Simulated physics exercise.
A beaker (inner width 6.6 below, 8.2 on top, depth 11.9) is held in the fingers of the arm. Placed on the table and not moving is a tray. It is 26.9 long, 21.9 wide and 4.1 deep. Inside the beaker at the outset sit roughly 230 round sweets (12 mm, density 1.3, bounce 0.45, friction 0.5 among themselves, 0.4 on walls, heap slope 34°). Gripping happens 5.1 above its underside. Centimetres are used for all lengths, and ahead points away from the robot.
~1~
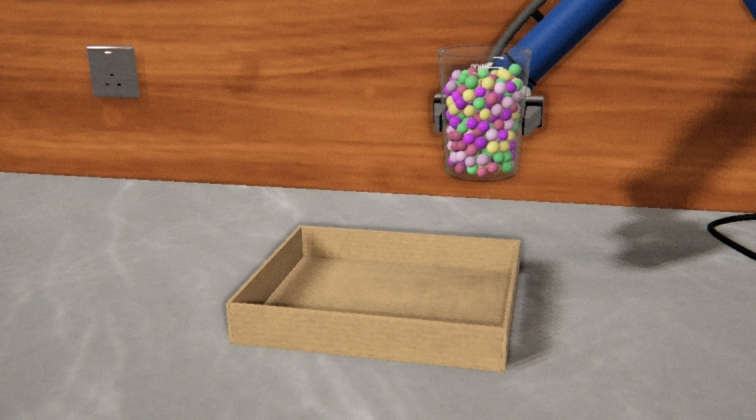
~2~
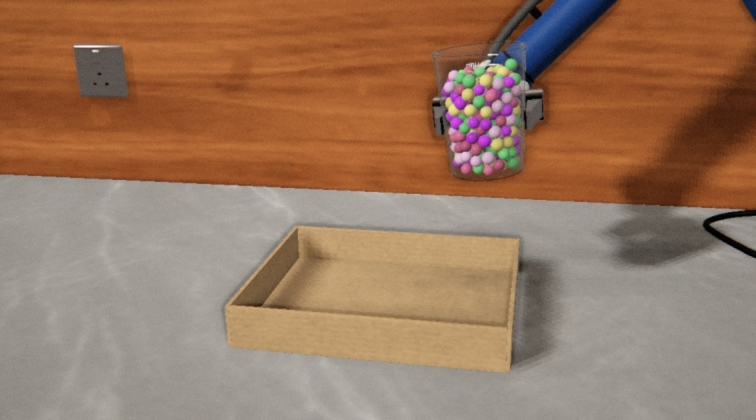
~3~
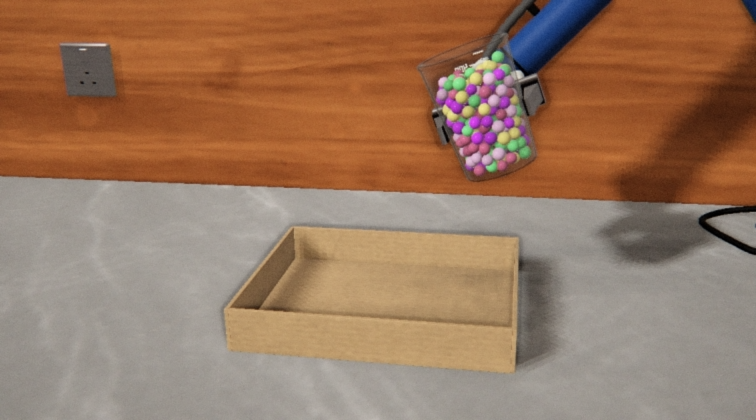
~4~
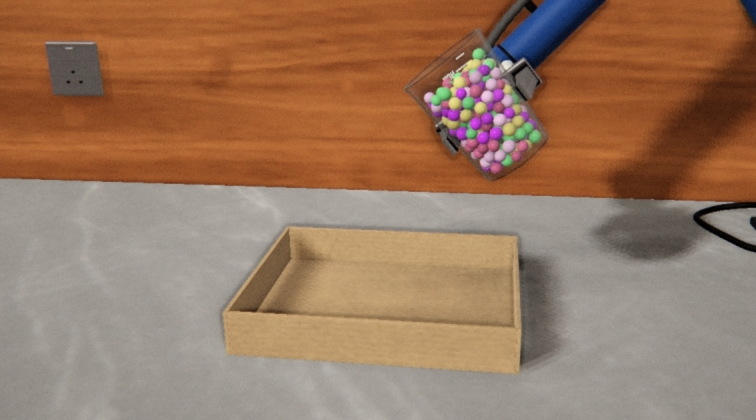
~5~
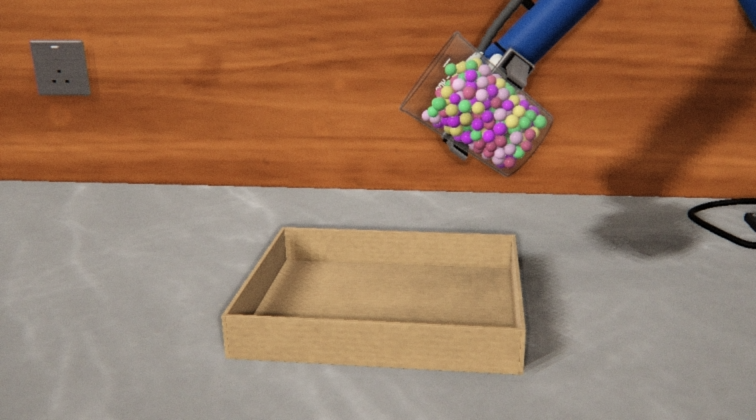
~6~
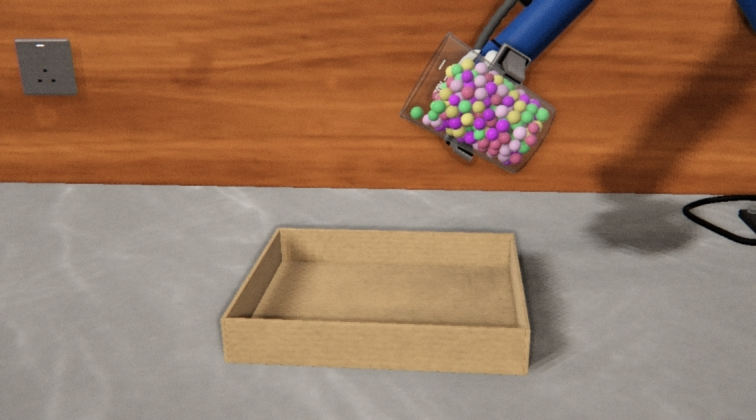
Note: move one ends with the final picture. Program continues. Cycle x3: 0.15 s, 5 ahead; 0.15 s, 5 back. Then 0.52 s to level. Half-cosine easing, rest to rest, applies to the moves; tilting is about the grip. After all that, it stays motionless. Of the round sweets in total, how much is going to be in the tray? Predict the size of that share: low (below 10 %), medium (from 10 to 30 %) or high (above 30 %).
Predicted share: Medium.
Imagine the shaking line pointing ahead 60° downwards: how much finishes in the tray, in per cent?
Result: Approx. 0 %.
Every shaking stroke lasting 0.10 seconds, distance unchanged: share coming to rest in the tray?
In that case about 35 in a hundred.
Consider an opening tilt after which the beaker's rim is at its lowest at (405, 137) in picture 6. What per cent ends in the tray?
My estimate is some 60 per cent.
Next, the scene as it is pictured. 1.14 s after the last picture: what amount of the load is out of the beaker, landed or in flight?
Around 20 percent at that moment.
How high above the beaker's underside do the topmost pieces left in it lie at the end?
The top sits some 11.0 cm up.
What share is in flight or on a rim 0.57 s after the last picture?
I'd put it near 6 per cent.
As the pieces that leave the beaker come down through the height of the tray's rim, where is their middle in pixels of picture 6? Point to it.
I'd put it somewhere near (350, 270).
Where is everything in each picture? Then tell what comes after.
The beaker middle at (483, 114), level; upper third of the load around (482, 89), from x 450 to 515, top at y 70; 229 in the beaker, in the first picture.
The beaker middle at (483, 113), tilted 6° forward; upper third of the load around (481, 87), from x 450 to 515, top at y 65, in the second picture.
The beaker middle at (483, 111), tilted 20° forward; upper third of the load around (481, 87), from x 440 to 525, top at y 55, in the third picture.
The beaker middle at (481, 110), tilted 39° forward; upper third of the load around (476, 89), from x 430 to 535, top at y 55, in the fourth picture.
The beaker middle at (480, 110), tilted 53° forward; upper third of the load around (473, 92), from x 430 to 540, top at y 65, in the fifth picture.
The beaker middle at (480, 109), tilted 59° forward; upper third of the load around (474, 90), from x 415 to 540, top at y 65; 229 in the beaker, in the sixth picture.
Then, 0.57 s on, tilted 59° forward, highest piece 24 above the table; 194 in the beaker, 21 in the tray, 1 on the table or floor, 13 in flight or on a rim.
Then, 1.14 s on, tilted 34° forward, highest piece 25 above the table; 184 in the beaker, 43 in the tray, 2 on the table or floor.
Then, 1.62 s on, level, highest piece 27 above the table; 184 in the beaker, 43 in the tray, 2 on the table or floor.
Then, 2.67 s on, level, highest piece 27 above the table; 184 in the beaker, 43 in the tray, 2 on the table or floor.
In the end, 184 in the beaker, 43 in the tray, 2 on the table or floor. That is 19 % in the tray.
